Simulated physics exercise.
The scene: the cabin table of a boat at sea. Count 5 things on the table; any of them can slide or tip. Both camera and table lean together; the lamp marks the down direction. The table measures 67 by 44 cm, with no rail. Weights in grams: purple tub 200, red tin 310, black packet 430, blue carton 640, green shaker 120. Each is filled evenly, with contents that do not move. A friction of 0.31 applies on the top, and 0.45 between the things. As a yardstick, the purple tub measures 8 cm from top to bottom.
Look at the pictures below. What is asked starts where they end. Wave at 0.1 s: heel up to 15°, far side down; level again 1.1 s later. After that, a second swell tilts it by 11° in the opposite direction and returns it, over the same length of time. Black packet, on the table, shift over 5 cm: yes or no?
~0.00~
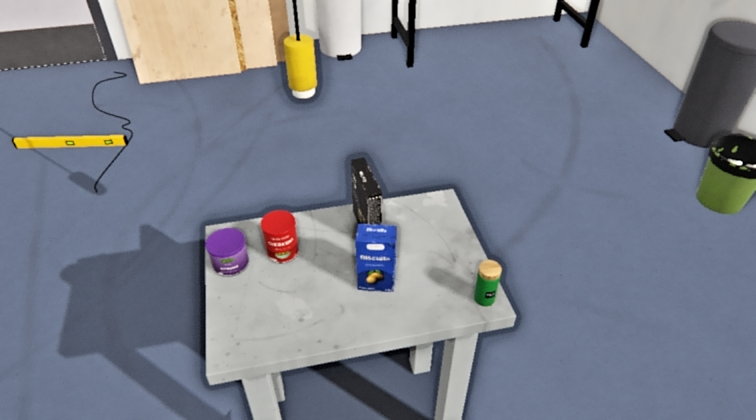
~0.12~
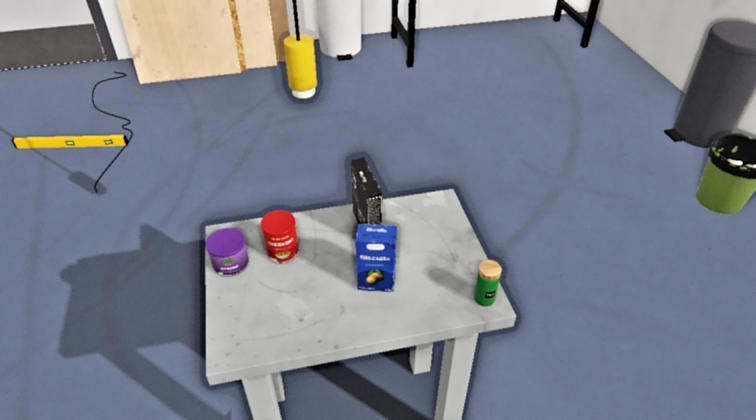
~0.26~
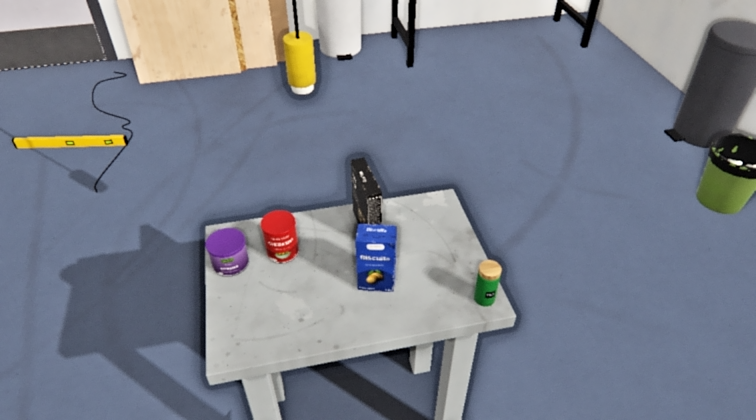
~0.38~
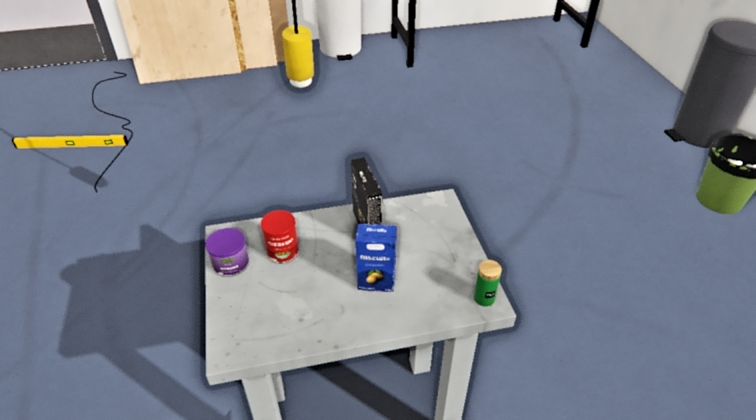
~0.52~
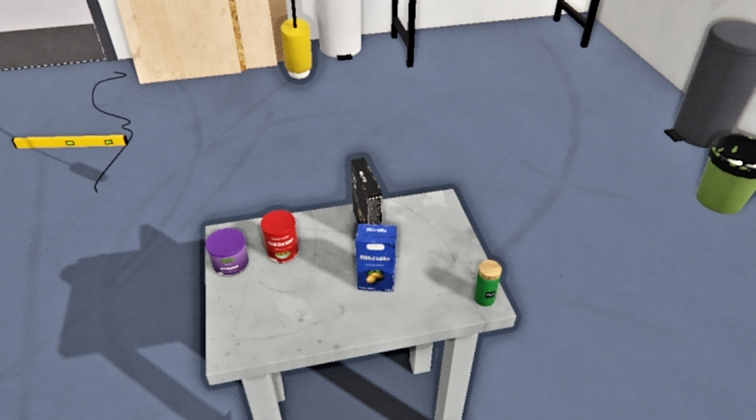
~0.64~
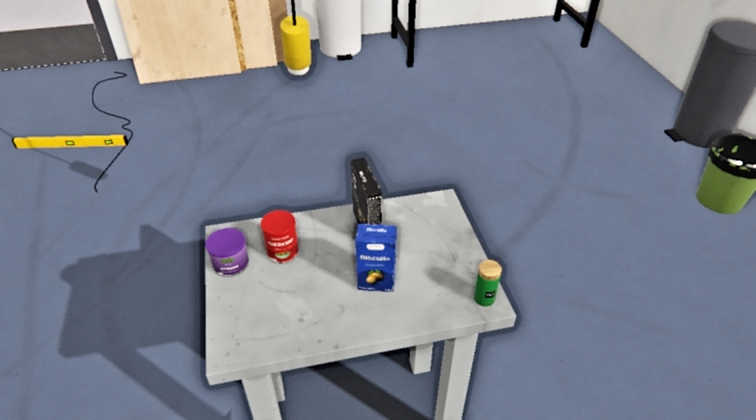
No.
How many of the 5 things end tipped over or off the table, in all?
Total count: 0.
After 1.14 s, boat level.
After 1.74 s, floor tilted 11°, near side down.
After 2.44 s, boat level.
At rest (2.8 s), all 5 in place, give or take 5 cm. In the last view, black packet near (366, 202).
